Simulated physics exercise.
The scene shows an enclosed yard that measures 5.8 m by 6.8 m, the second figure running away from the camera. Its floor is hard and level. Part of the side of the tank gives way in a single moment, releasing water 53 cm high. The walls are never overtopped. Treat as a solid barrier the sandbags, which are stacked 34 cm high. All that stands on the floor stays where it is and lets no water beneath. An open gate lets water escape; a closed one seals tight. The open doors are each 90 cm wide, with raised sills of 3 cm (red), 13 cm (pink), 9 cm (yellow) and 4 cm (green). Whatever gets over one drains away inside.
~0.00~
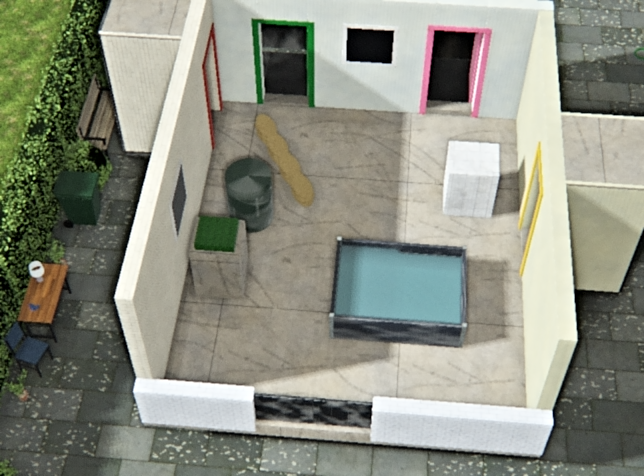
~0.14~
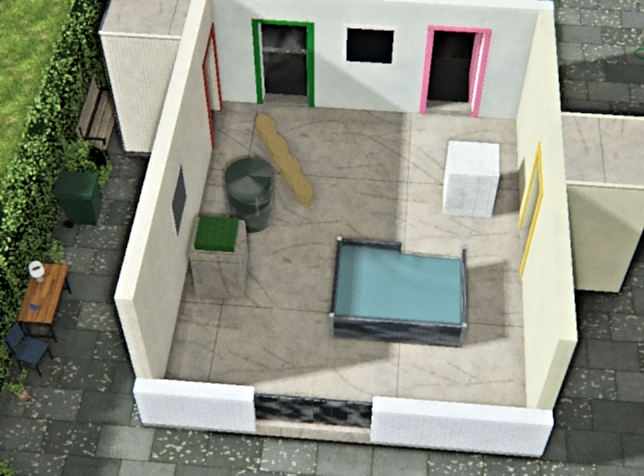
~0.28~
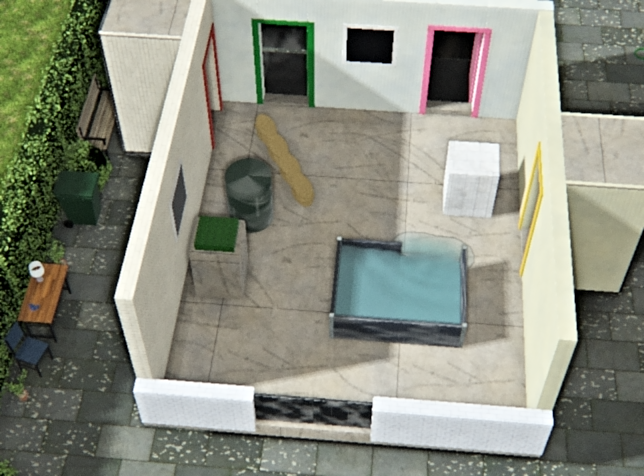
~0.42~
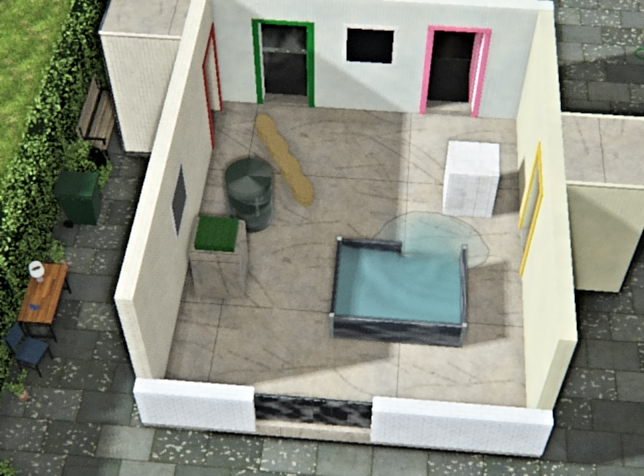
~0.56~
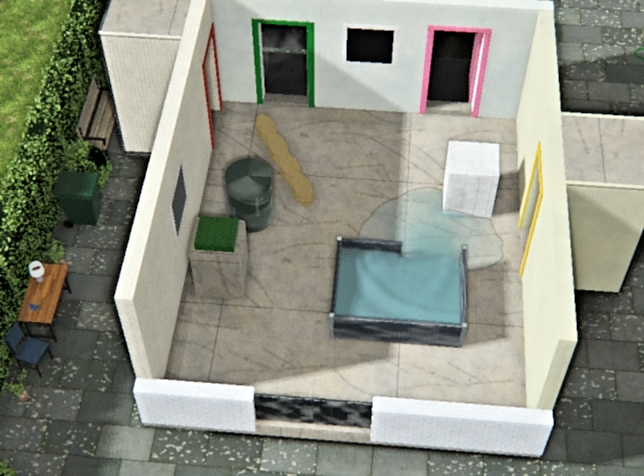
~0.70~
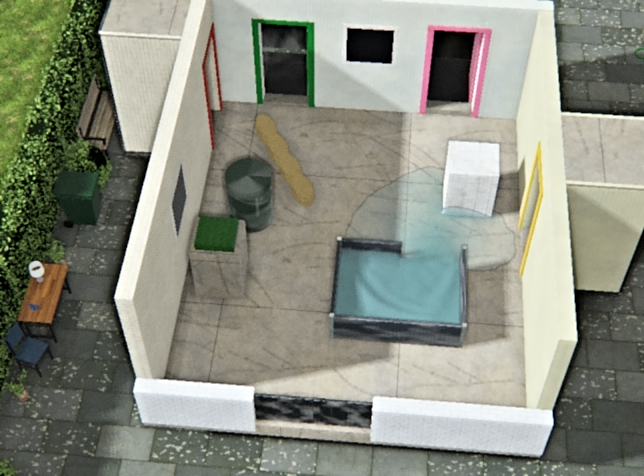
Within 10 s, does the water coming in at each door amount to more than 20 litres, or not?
At the red door: More than 20 litres. At the pink door: Not more than 20 litres. At the yellow door: More than 20 litres. At the green door: More than 20 litres.
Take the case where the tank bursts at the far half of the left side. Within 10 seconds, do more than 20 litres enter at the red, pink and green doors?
Red beyond, pink short, green short.
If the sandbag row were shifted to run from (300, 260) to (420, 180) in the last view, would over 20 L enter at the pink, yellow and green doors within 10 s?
Then the pink door is short of it, the yellow door over the mark, the green door short of it.
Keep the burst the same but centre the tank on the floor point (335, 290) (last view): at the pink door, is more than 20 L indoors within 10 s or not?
Lab note: Pink door limit exceeded.
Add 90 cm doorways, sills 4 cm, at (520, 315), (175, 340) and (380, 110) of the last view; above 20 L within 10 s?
Check each in turn: The first fails, the second fails, the third succeeds.
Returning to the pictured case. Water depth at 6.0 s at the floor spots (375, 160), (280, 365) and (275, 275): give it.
Close to 4, 0 and 0 centimetres.
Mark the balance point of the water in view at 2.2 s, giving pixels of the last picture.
Balance point at about (414, 247).
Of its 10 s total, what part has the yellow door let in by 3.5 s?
75 percent or so by then.
After 1.4 s water covers 20 % of the floor and is deepest (36 cm) near (451, 218); red door not reached, pink door 8 cm at the sill, 0 L in, yellow door 11 cm at the sill, 1 L in, green door not reached.
After 2.2 s water covers 30 % of the floor and is deepest (27 cm) near (451, 218); red door not reached, pink door 11 cm at the sill, 1 L in, yellow door 16 cm at the sill, 33 L in, green door not reached.
After 3.5 s water covers 45 % of the floor and is deepest (18 cm) near (451, 218); red door 5 cm at the sill, 1 L in, pink door 12 cm at the sill, 2 L in, yellow door 13 cm at the sill, 76 L in, green door 7 cm at the sill, 2 L in.
After 6.0 s water covers 55 % of the floor and is deepest (12 cm) near (451, 218); red door 8 cm at the sill, 52 L in, pink door 7 cm at the sill, 3 L in, yellow door 8 cm at the sill, 97 L in, green door 9 cm at the sill, 26 L in.
After 10.0 s water covers 80 % of the floor and is deepest (8 cm) near (305, 178); red door 6 cm at the sill, 105 L in, pink door 6 cm at the sill, 3 L in, yellow door 5 cm at the sill, 98 L in, green door 8 cm at the sill, 75 L in.
